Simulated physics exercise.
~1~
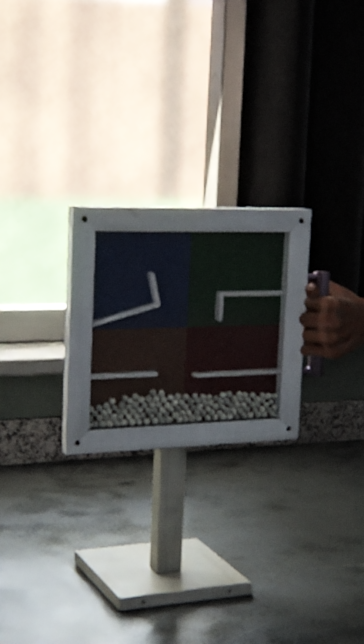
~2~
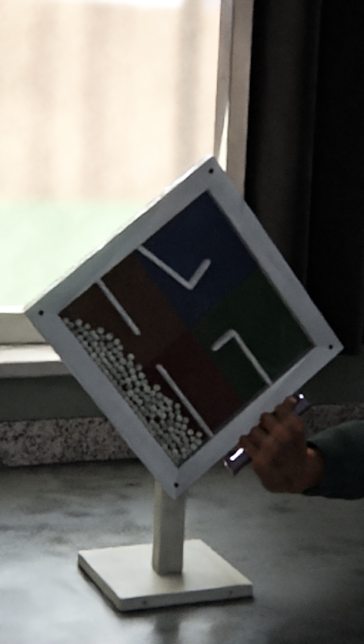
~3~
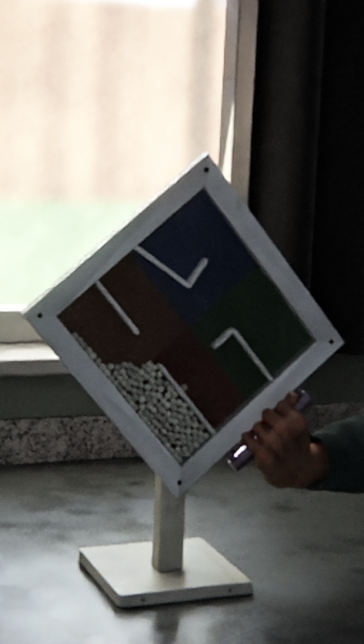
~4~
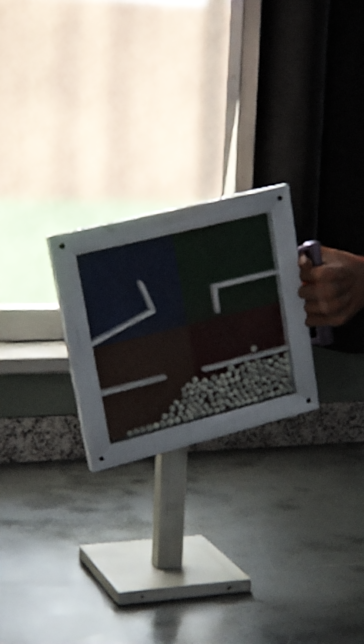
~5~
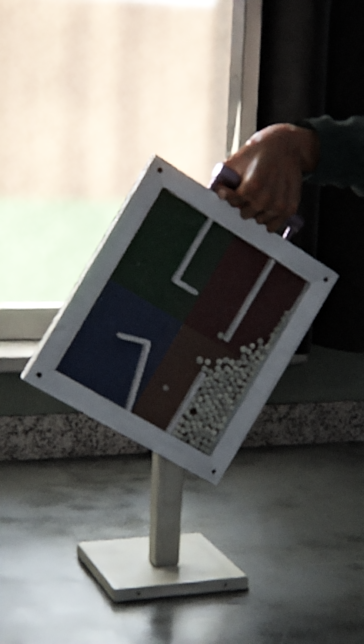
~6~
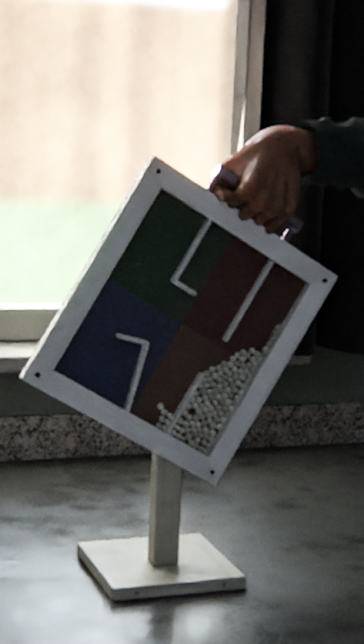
A square, white-framed puzzle box with a clear front stands on a pale post and base on a grey surface before a bright window, seen from the front. Small white beads line its bottom, beneath white bars and blue, green, brown and red quarters. A hand at the right edge turns the box clockwise, and the beads gather low in the red and brown quarters. The hand then swings it back anticlockwise past level, sending the beads sliding right. It stops tilted, the hand on its upper edge, with most beads heaped in the brown quarter and a few in the red.
